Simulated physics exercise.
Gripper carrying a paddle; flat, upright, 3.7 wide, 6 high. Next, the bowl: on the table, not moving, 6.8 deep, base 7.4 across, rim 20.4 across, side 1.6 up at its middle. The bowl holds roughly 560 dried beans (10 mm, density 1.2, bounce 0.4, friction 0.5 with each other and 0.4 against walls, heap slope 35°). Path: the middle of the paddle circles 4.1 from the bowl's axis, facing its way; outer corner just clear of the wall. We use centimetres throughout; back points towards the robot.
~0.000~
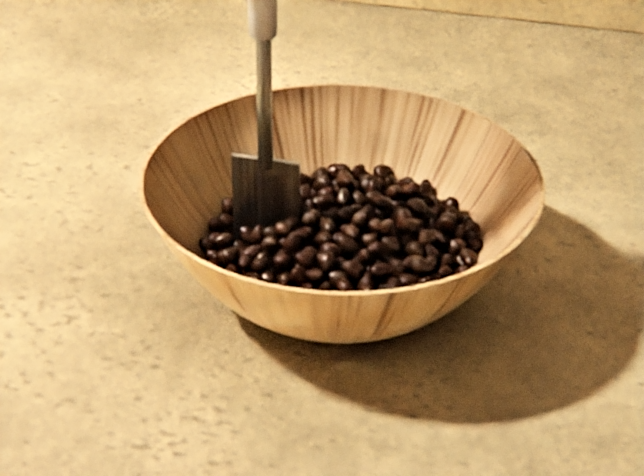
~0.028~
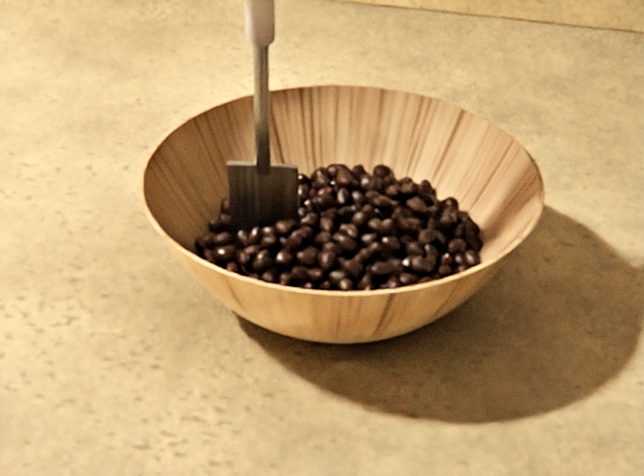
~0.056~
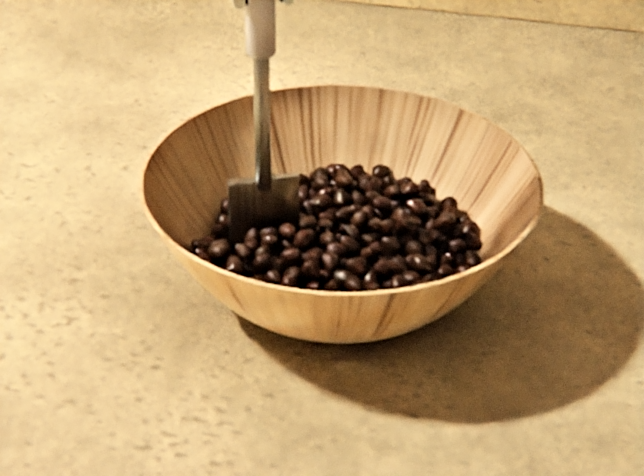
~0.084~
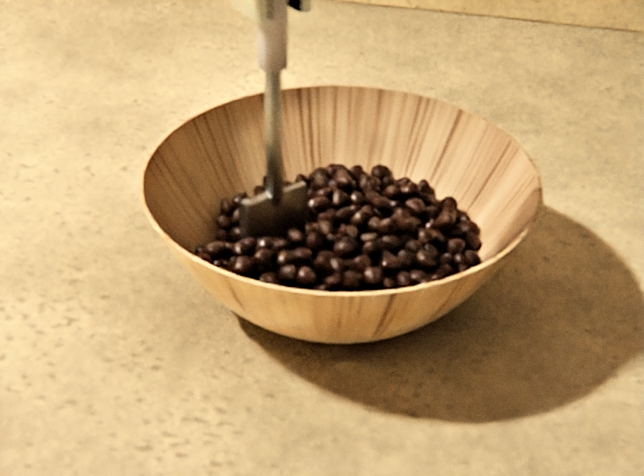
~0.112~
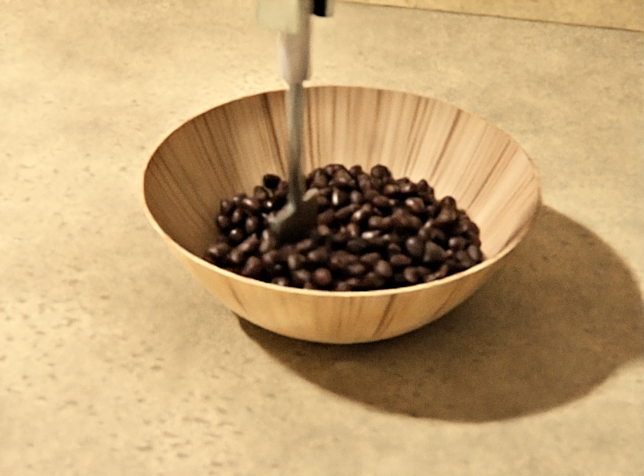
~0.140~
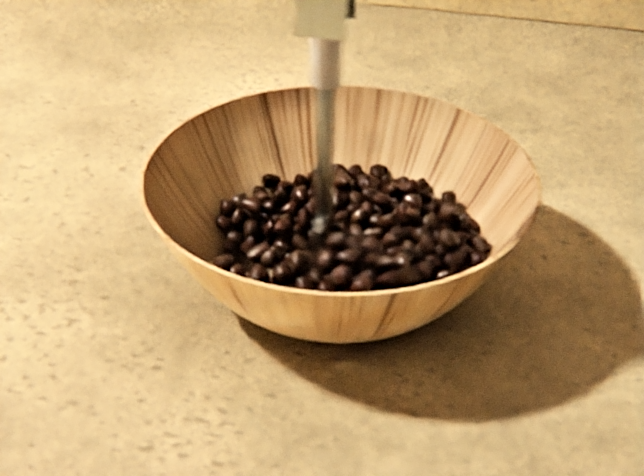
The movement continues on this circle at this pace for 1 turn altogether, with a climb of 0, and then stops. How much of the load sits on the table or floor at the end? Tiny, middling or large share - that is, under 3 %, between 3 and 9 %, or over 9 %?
The share is middling, between 3 and 9 %.
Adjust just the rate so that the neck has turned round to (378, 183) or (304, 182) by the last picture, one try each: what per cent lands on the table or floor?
First try: Around 20 %; second try: Around 0 %.
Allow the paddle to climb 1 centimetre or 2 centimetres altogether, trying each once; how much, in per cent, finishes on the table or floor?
Roughly 5 percent, then roughly 5 percent.
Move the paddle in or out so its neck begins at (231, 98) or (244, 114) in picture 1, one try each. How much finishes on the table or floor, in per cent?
Near 15 and 10 in a hundred, one try each.
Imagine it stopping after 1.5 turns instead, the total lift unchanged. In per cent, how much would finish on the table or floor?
It would be around 5 percent.
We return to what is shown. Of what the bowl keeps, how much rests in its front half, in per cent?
Roughly 55 percent of it.
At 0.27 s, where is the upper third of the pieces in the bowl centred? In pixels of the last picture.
I'd put it at around (456, 188).
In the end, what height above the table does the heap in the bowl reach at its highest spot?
Measured height: Some 6.5 cm.
After 0.27 s, 192° round, highest piece 10 above the table; 557 in the bowl, 5 in flight or on the tool.
After 0.41 s, 294° round, highest piece 8 above the table; 544 in the bowl, 13 on the table or floor, 5 in flight or on the tool.
After 0.68 s, 0° round, highest piece 6 above the table; 534 in the bowl, 28 on the table or floor.
After 1.38 s, 0° round, highest piece 6 above the table; 534 in the bowl, 28 on the table or floor.
At rest, 534 in the bowl, 28 on the table or floor. That is 5 % on the table or floor.
